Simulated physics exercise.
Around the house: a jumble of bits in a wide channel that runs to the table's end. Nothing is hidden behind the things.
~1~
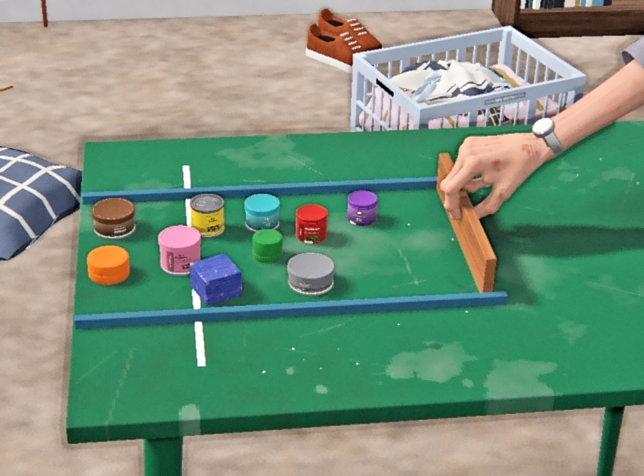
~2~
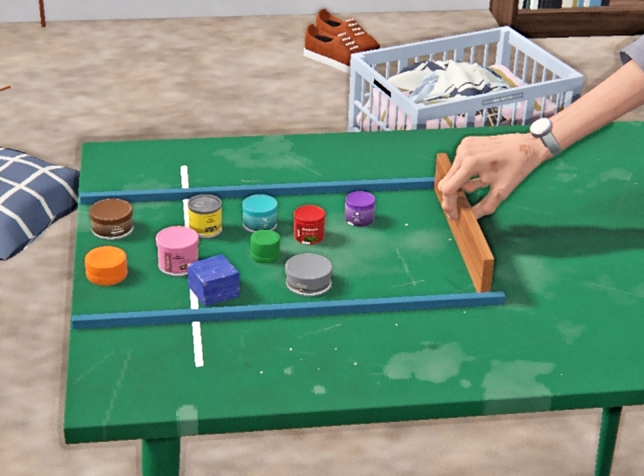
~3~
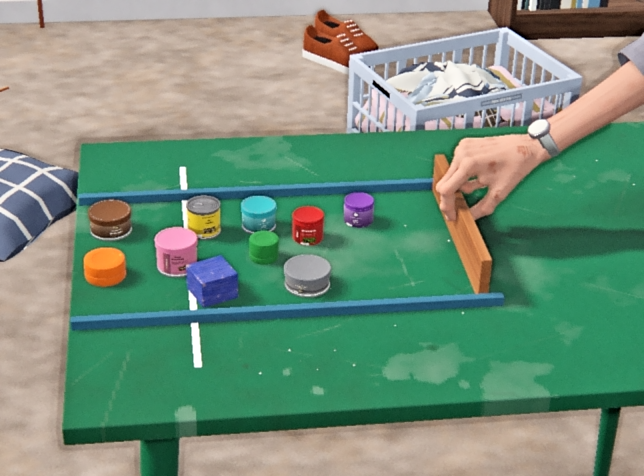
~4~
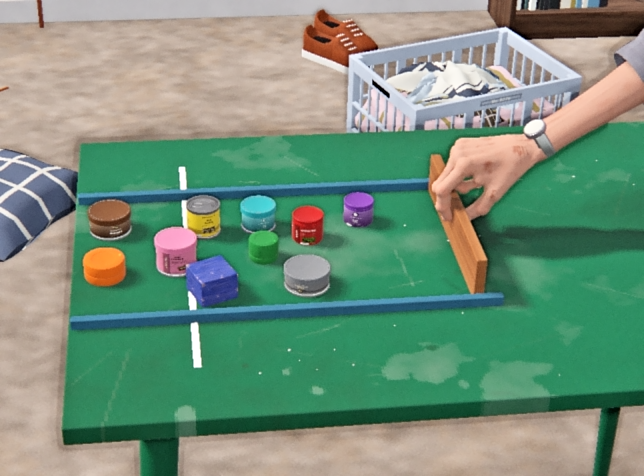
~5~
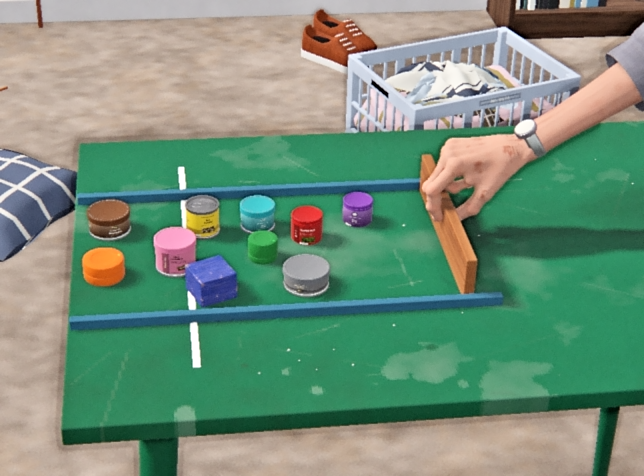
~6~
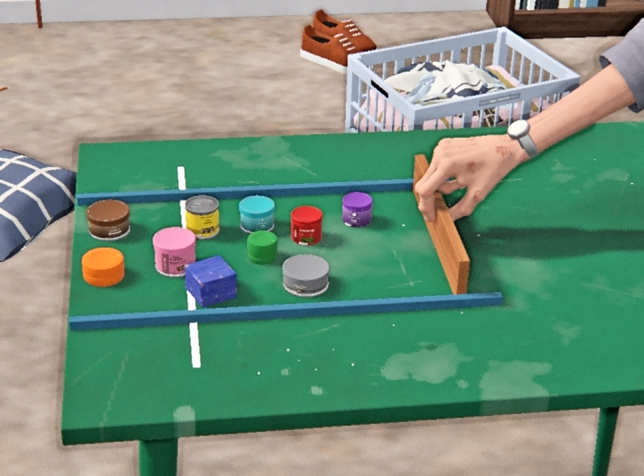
In a carpeted room, a green table is seen from above and to one side, with a laundry basket and brown shoes behind it and a checked cushion at left. Between two blue strips sit small tins, pots and lids in brown, orange, pink, yellow, turquoise, green, red, grey and purple, plus a dark blue block near a white line. The view shifts very slightly at first, then a hand from the right slides an upright wooden board a short way left, while the items stay still.
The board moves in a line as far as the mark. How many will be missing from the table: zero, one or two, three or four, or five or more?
Here the number that fall off is zero.
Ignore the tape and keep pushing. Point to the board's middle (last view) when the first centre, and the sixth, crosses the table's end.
Its middle is around (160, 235) and later (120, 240).
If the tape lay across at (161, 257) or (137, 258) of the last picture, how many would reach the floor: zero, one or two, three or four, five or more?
Taking them in turn, zero; either one or two.
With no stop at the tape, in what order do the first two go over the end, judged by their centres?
In order: The orange lid, the brown tin.
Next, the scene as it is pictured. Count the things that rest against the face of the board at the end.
That makes 4.
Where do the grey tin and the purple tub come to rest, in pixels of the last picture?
Near (167, 285) and (171, 217).
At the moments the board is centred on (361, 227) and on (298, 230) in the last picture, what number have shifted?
By then 1, and 4.
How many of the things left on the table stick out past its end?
Overhanging: 0.
Early on, none off yet; orange lid at rest near (103, 267); brown tin at rest near (109, 221); pink pot at rest near (175, 253).
Finally, the number that fall off is zero.
